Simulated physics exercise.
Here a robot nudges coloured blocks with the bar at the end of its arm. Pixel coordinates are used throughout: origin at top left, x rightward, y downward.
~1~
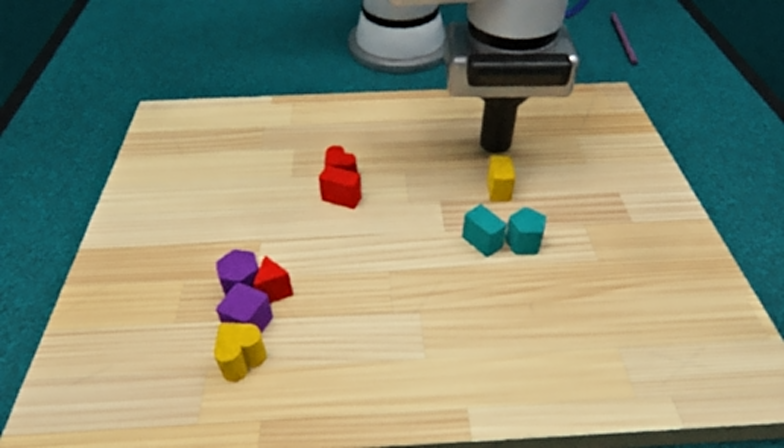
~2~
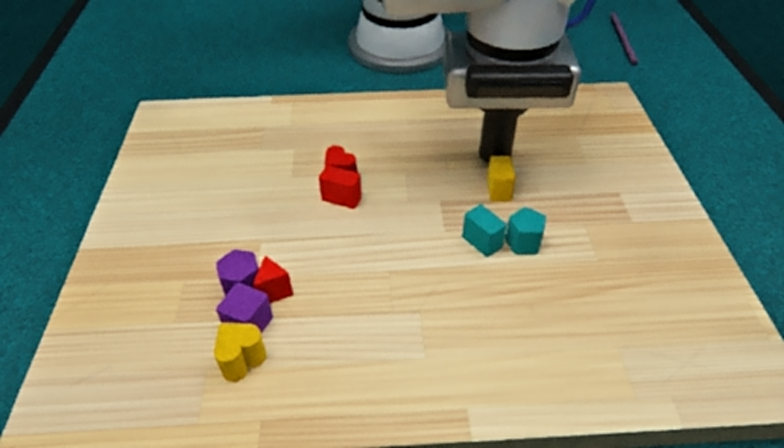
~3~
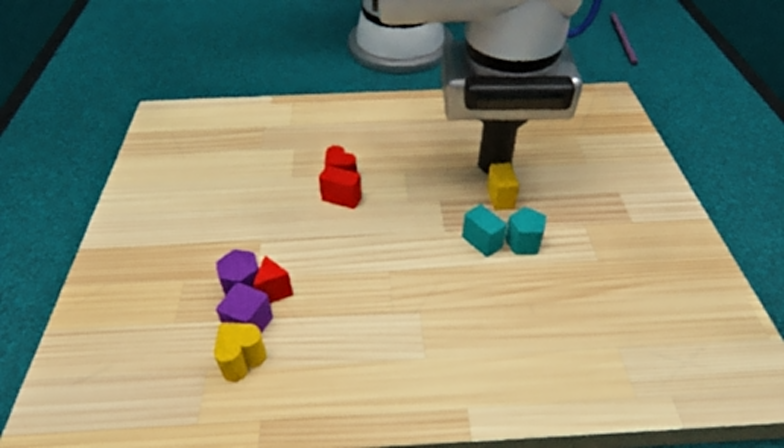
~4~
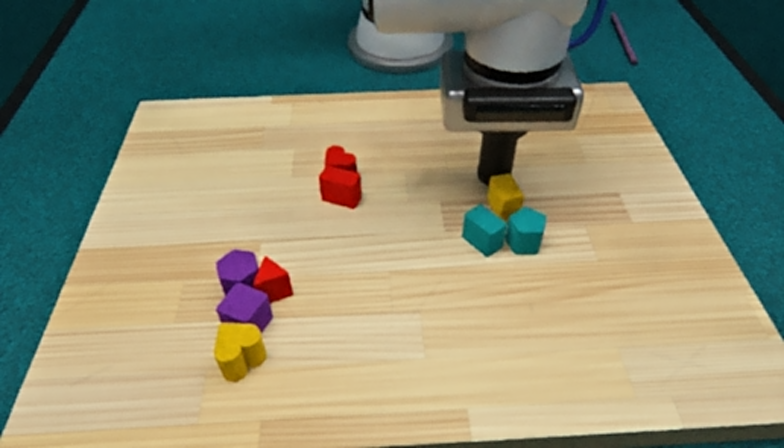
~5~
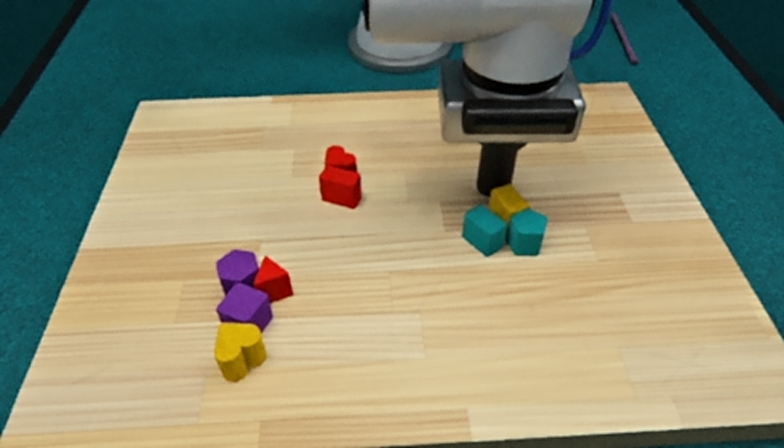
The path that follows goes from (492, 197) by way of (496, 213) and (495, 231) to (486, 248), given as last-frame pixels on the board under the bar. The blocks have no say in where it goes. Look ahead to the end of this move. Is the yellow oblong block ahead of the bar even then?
The answer is no.
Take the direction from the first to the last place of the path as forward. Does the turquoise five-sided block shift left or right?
To the path's left.
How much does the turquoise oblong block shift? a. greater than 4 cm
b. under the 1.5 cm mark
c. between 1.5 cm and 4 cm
That would be c.
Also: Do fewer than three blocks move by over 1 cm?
Answer: No.
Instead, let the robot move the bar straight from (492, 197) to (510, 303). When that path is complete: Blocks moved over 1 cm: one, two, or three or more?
Here I'd predict at least three blocks moving more than 1 cm.
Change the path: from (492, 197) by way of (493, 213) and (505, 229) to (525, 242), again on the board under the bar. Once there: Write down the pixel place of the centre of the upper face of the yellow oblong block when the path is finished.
Its top middle will sit at (550, 246).
On the path given first. Halfway along, bar at (499, 213); yellow oblong block at (523, 224), turned 15° anticlockwise; turquoise five-sided block at (549, 247).
At the end, bar at (487, 238); turquoise oblong block at (471, 244); yellow oblong block at (526, 240), turned 35° anticlockwise; turquoise five-sided block at (560, 258), turned 25° anticlockwise.
